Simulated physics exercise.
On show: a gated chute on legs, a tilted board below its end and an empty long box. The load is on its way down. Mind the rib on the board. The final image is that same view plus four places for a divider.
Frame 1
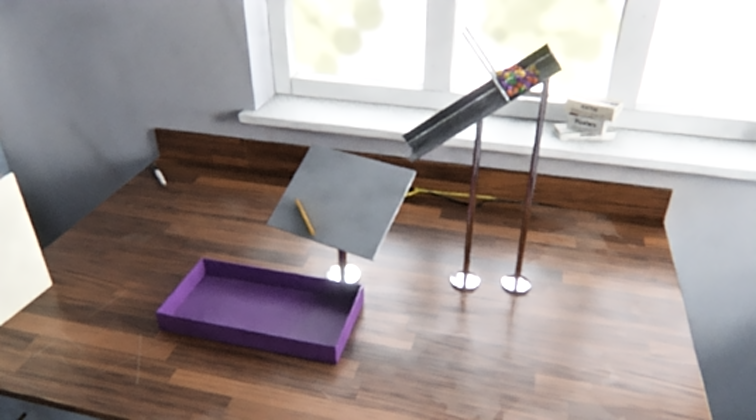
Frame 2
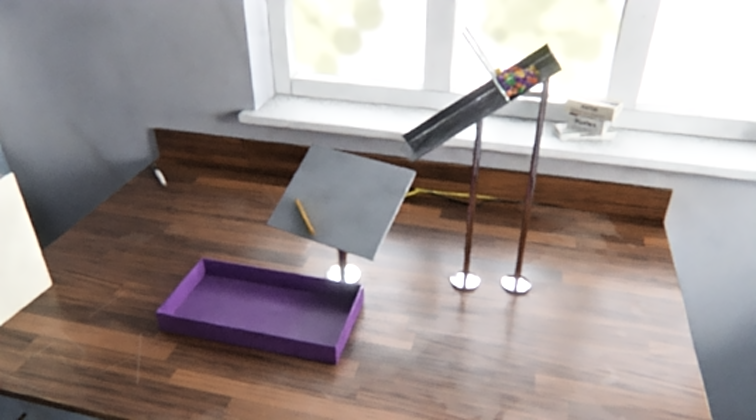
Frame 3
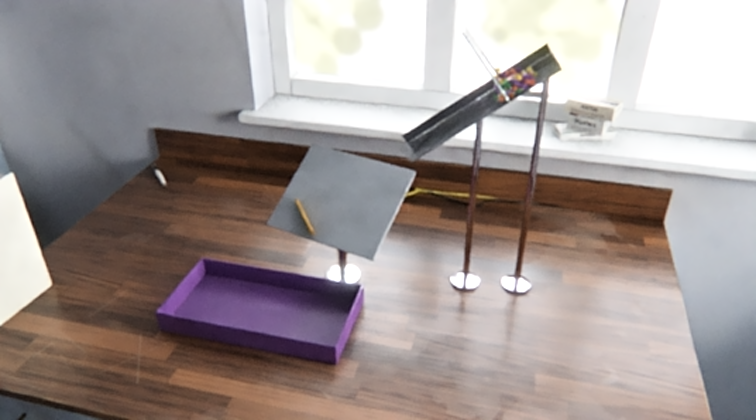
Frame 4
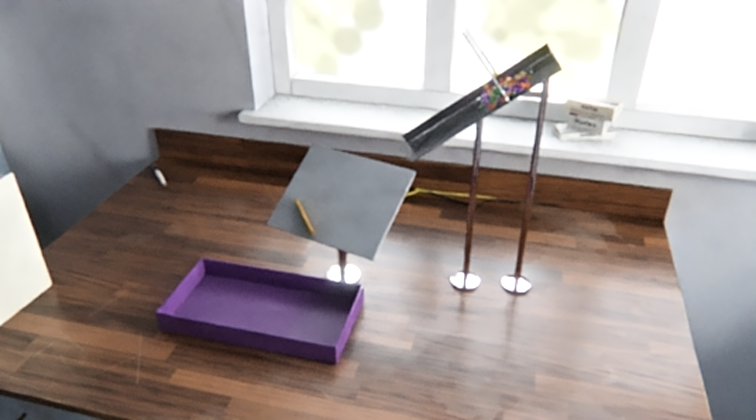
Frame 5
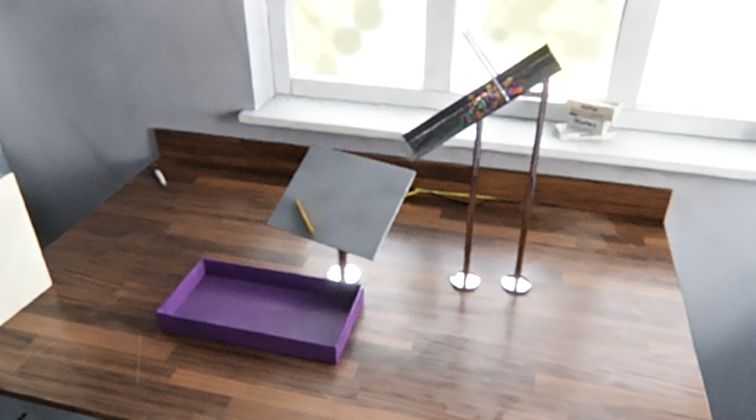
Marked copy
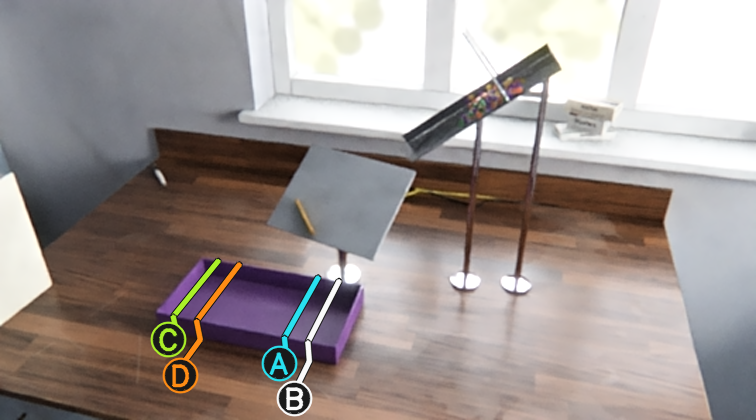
Small multicoloured beads sliding down a sloping dark chute on tall legs, above a tilted grey board and an empty purple box.
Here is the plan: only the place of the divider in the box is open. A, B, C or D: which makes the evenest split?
A works best here.
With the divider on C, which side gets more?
Right.
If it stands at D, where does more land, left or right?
Right.
On the marked copy, line A crosses the front rim at (284, 337); line B crosses the front rim at (308, 341); line C crosses the front rim at (173, 315); line D crosses the front rim at (197, 320).
With A, of what is caught, about a third on the left of the divider, about two thirds on the right.
With B, of what is caught, nearly all on the left of the divider, a small part on the right.
With C, of what is caught, a stray few on the left of the divider, nearly all on the right.
With D, of what is caught, a stray few on the left of the divider, nearly all on the right.
